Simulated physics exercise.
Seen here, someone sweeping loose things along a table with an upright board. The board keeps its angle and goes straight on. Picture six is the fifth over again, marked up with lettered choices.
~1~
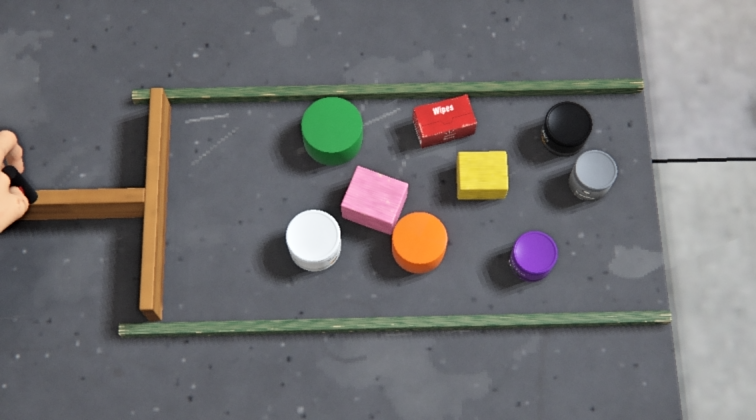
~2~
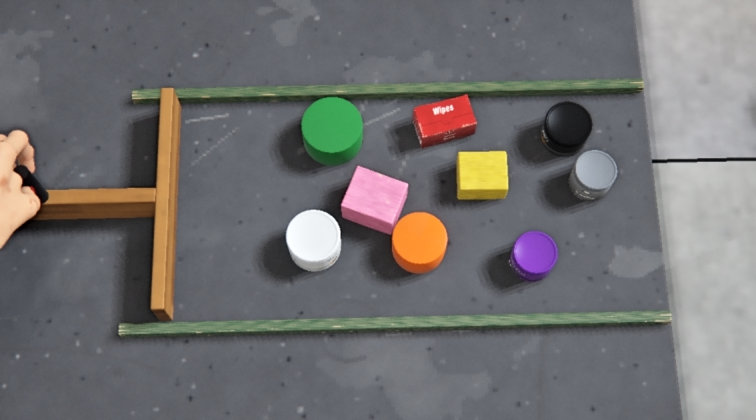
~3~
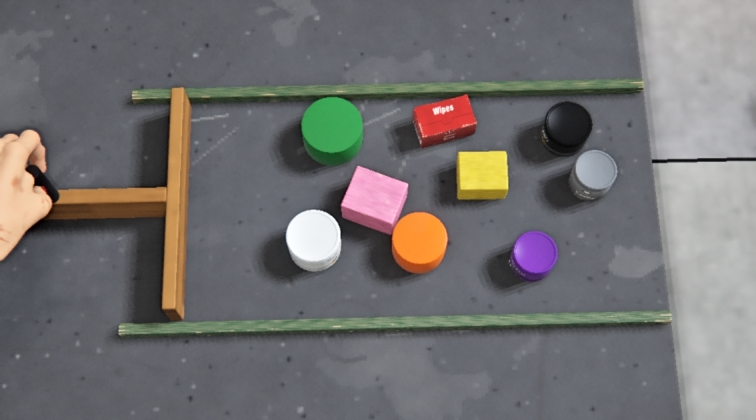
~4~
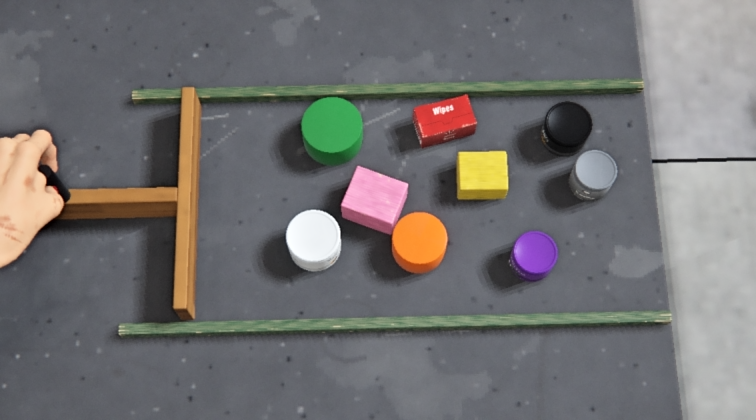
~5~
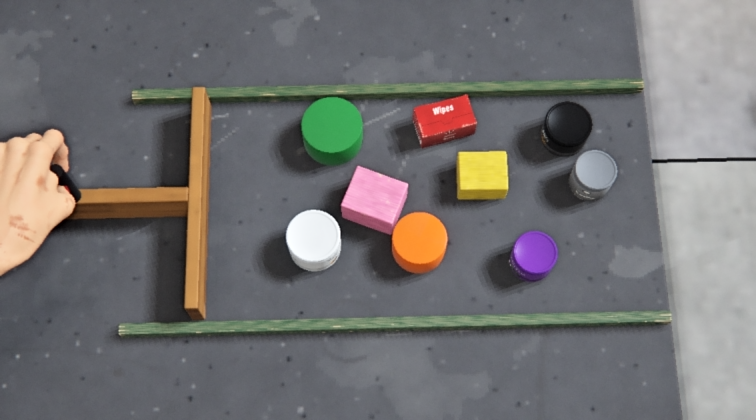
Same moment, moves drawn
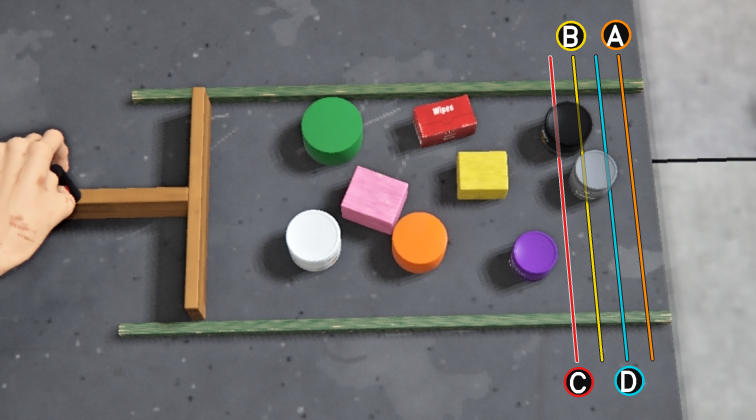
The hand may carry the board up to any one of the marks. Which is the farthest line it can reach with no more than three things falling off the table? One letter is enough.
As far as mark C.
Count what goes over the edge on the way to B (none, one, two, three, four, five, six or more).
Five.
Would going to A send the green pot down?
Yes.
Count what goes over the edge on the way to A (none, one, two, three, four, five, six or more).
By then, six or more.
On the marked copy, A at (635, 200); B at (587, 201); C at (563, 202); D at (611, 201).
Taking C. A third of the way, board (328, 190); green pot (365, 131); white jar (363, 243).
Two thirds of the way, board (462, 187); black tub (591, 138); purple tub (581, 263).
When it is over, board (564, 185); black tub over the edge; grey tub over the edge; two fallen.
As for the rest, A drops nine; B drops five; D drops five.
